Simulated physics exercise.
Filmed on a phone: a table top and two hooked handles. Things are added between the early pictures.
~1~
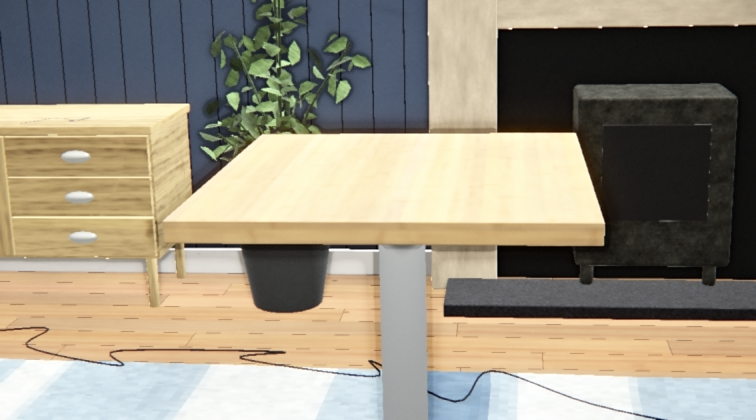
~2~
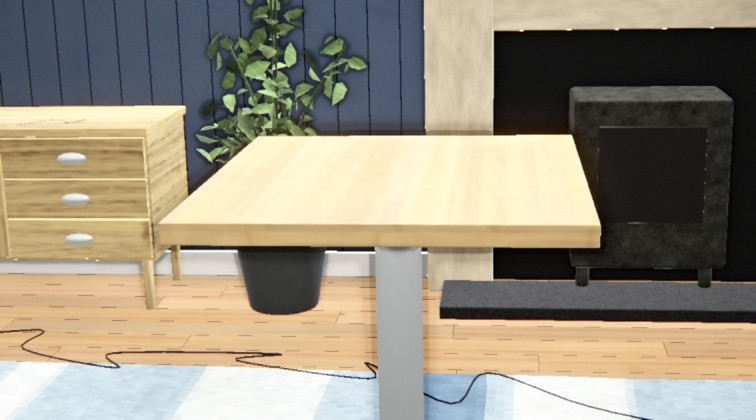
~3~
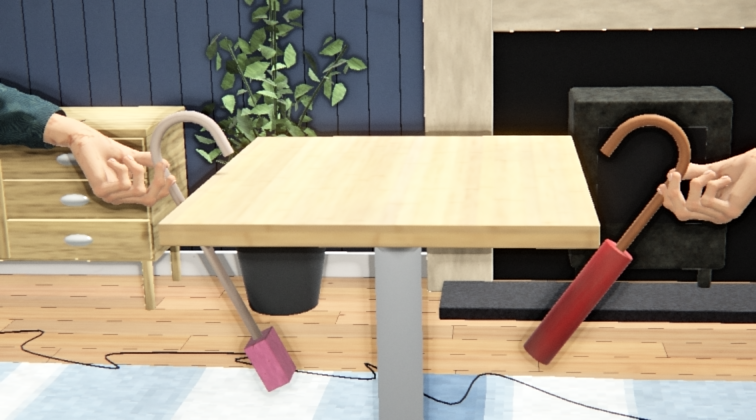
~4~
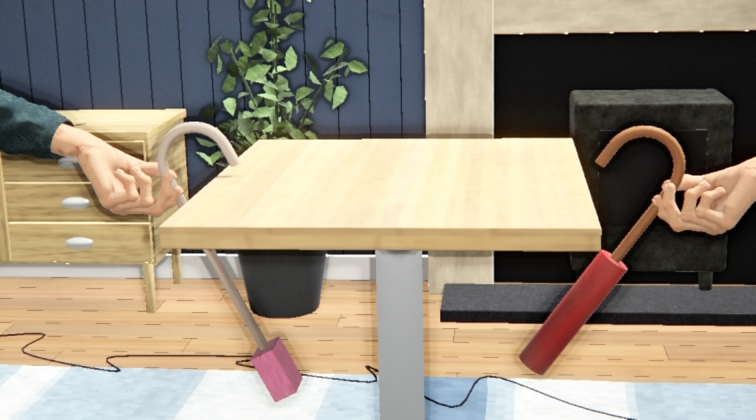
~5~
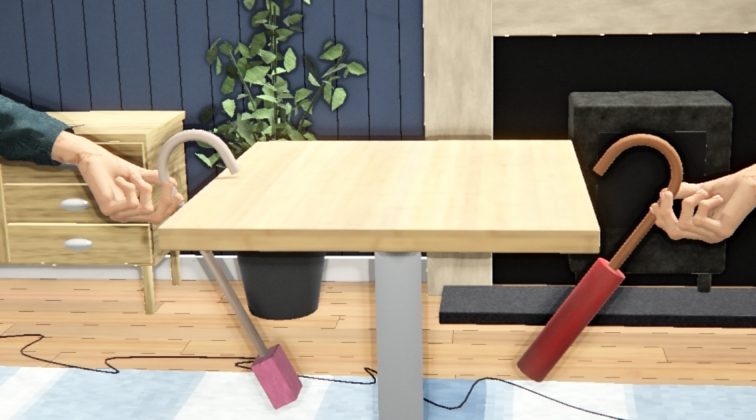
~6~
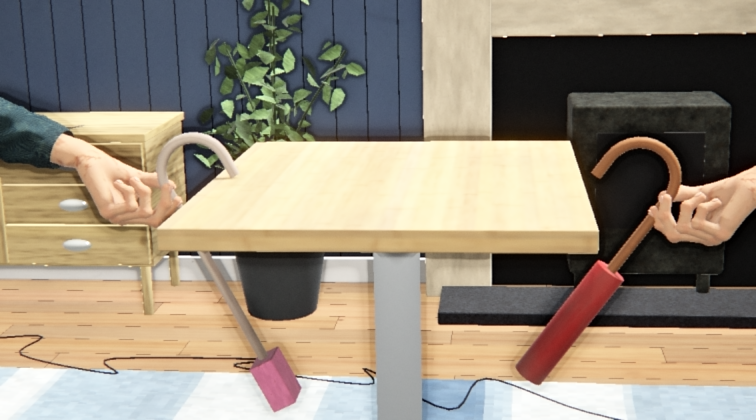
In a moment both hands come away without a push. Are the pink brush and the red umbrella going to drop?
Outcome: The pink brush hangs from the table; the red umbrella slips off.
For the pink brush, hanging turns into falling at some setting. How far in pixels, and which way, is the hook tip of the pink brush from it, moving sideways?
A shift of 20 pixels, going left.
Then, 0.40 s past the last view, pink brush at rest near (243, 266); red umbrella in the air.
Then, 0.82 s past the last view, pink brush at rest near (243, 266); red umbrella come down.
Finally, the pink brush remains in place, near (244, 266); the red umbrella drops past the edge.
